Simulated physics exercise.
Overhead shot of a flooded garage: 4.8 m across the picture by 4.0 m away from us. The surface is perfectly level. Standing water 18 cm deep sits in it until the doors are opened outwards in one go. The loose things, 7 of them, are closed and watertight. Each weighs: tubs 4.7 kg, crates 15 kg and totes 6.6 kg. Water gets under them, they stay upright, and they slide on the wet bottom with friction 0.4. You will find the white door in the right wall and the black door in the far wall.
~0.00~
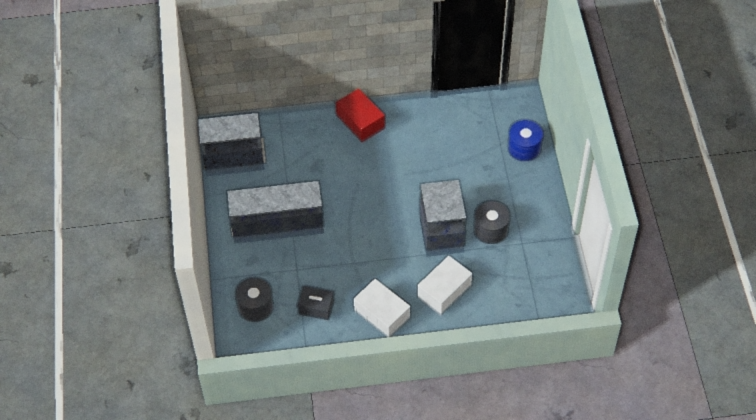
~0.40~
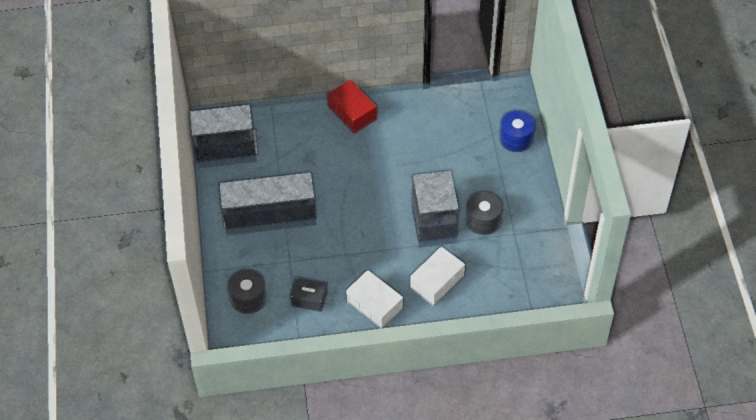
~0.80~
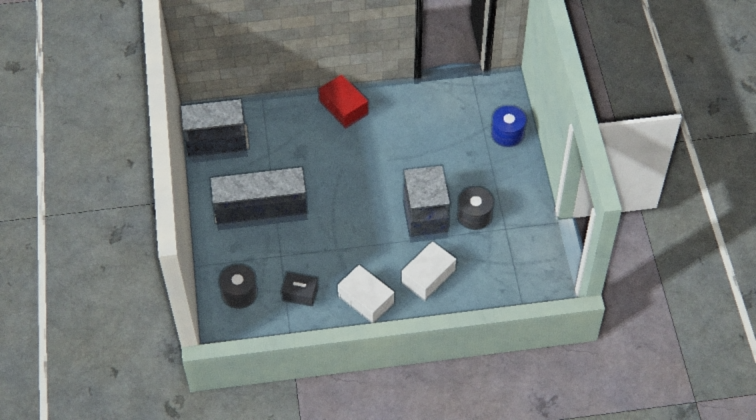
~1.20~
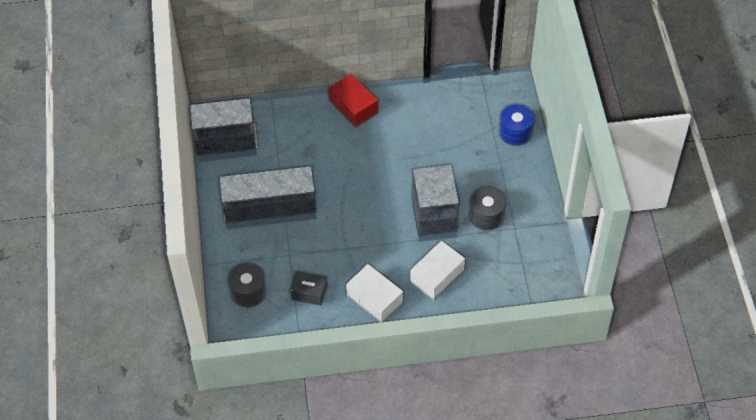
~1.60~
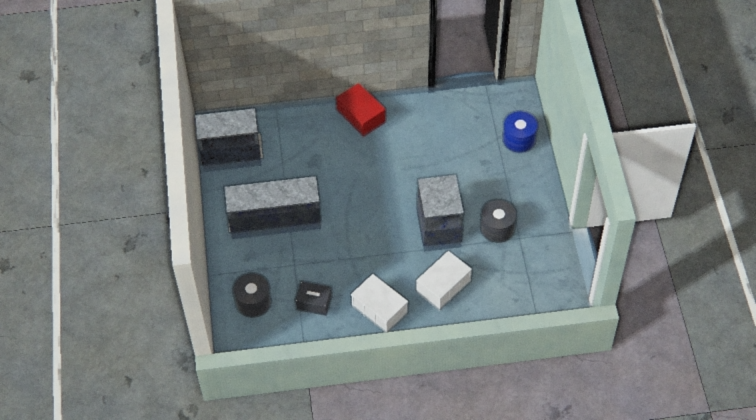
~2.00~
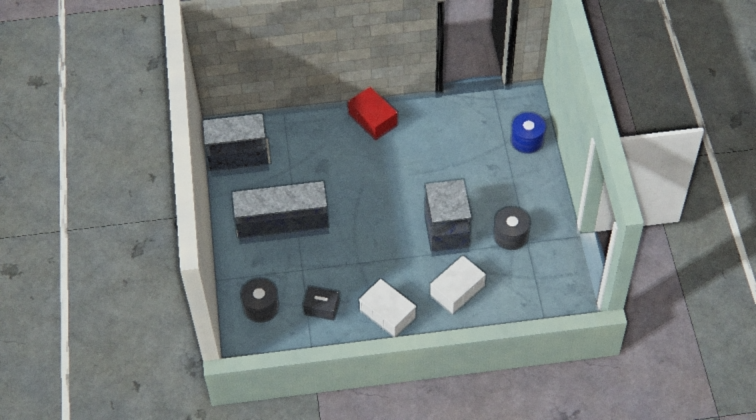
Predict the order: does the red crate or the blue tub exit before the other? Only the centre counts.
It is the red one that exits before the other.
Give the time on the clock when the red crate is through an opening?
That happens at about 6.5 s.
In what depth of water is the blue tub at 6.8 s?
14 cm, roughly.
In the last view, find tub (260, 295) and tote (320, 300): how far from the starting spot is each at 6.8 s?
So you get 40 cm for the one named first, 80 cm for the other.
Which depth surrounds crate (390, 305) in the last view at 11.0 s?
I'd say some 7 cm.
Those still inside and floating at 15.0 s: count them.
Then: 2.
After 3.0 s the red crate is near (386, 104), 0.3 m from its start, afloat; the blue tub is near (532, 120), 0.2 m from its start, afloat; 0 of 7 are out; 7 afloat.
After 6.8 s the red crate has gone out (at 6.3 s); the blue tub is near (534, 100), 0.6 m from its start, afloat; 3 of 7 are out; 4 afloat.
After 11.0 s the red crate has gone out (at 6.3 s); the blue tub is near (502, 83), 1.0 m from its start, afloat; 3 of 7 are out; 4 afloat.
After 15.0 s the red crate has gone out (at 6.3 s); the blue tub has gone out (at 12.1 s); 5 of 7 are out; 2 afloat.
